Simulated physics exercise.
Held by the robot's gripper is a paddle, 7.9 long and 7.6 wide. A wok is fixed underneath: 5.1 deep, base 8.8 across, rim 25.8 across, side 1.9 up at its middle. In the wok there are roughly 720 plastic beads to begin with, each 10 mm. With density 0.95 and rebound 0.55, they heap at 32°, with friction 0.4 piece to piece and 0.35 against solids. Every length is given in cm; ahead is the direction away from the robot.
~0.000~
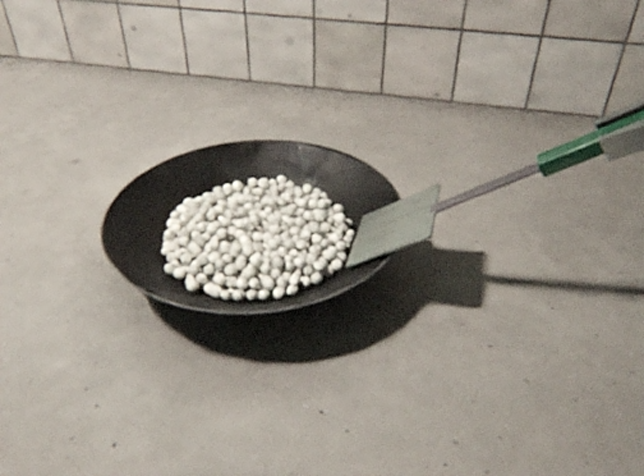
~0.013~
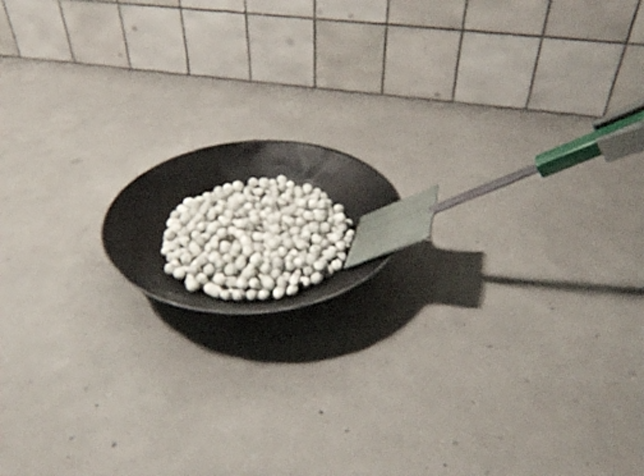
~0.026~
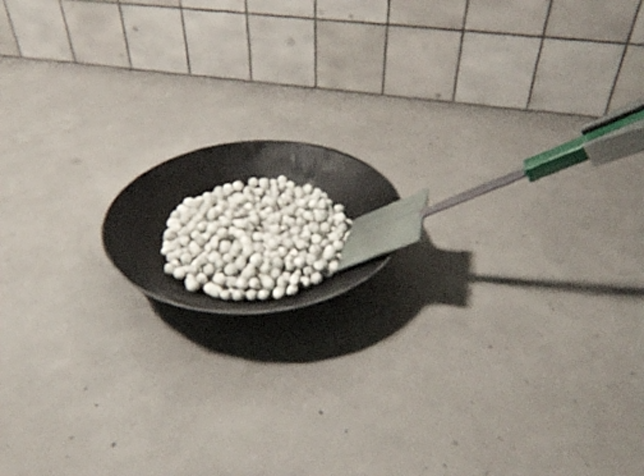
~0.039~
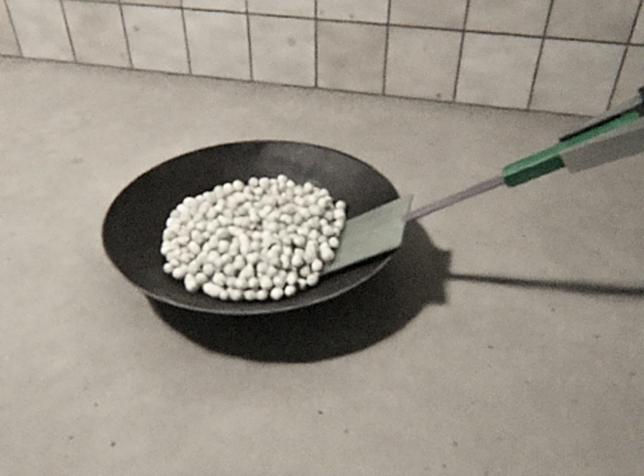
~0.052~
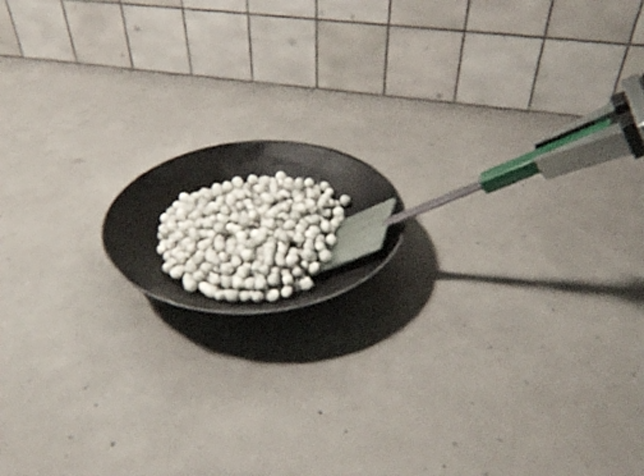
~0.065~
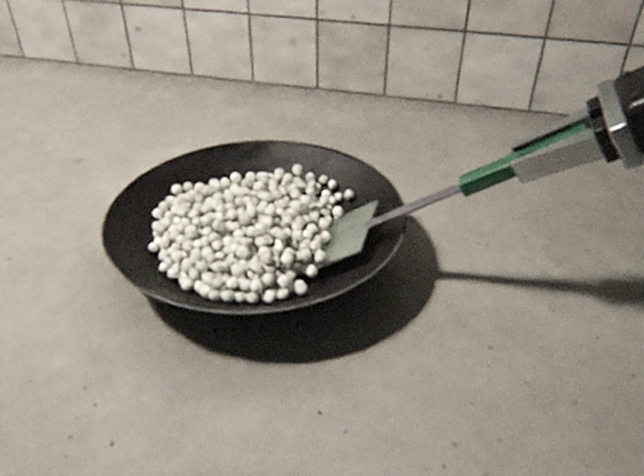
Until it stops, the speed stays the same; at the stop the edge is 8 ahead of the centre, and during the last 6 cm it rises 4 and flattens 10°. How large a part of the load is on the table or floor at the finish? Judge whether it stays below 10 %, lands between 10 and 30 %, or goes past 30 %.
It goes past 30 %.
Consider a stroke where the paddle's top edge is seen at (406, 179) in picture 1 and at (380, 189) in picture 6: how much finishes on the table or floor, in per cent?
Around 15 per cent finishes there.
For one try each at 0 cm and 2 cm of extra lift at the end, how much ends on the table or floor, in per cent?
I'd put it near 35 in a hundred, then near 45 in a hundred.
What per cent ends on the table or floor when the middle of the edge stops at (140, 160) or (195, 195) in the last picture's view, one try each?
Close to 50 and close to 25 per cent, respectively.
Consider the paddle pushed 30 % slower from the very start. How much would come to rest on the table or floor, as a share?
I'd say close to 30 per cent.
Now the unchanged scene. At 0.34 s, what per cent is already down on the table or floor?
It comes to some 15 in a hundred.
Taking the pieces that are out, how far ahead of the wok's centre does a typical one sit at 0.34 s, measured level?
Some 24 cm.
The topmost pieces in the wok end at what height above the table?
It reaches about 5.0 cm.
After 0.10 s, sloping 35°, highest piece 7 above the table; 720 in the wok.
After 0.13 s, sloping 32°, highest piece 8 above the table; 720 in the wok.
After 0.34 s, sloping 25°, highest piece 18 above the table; 453 in the wok, 100 on the table or floor, 167 on the blade or in flight.
After 1.39 s, sloping 25°, highest piece 5 above the table; 453 in the wok, 267 on the table or floor.
In the end, 453 in the wok, 267 on the table or floor. That is 37 % on the table or floor.
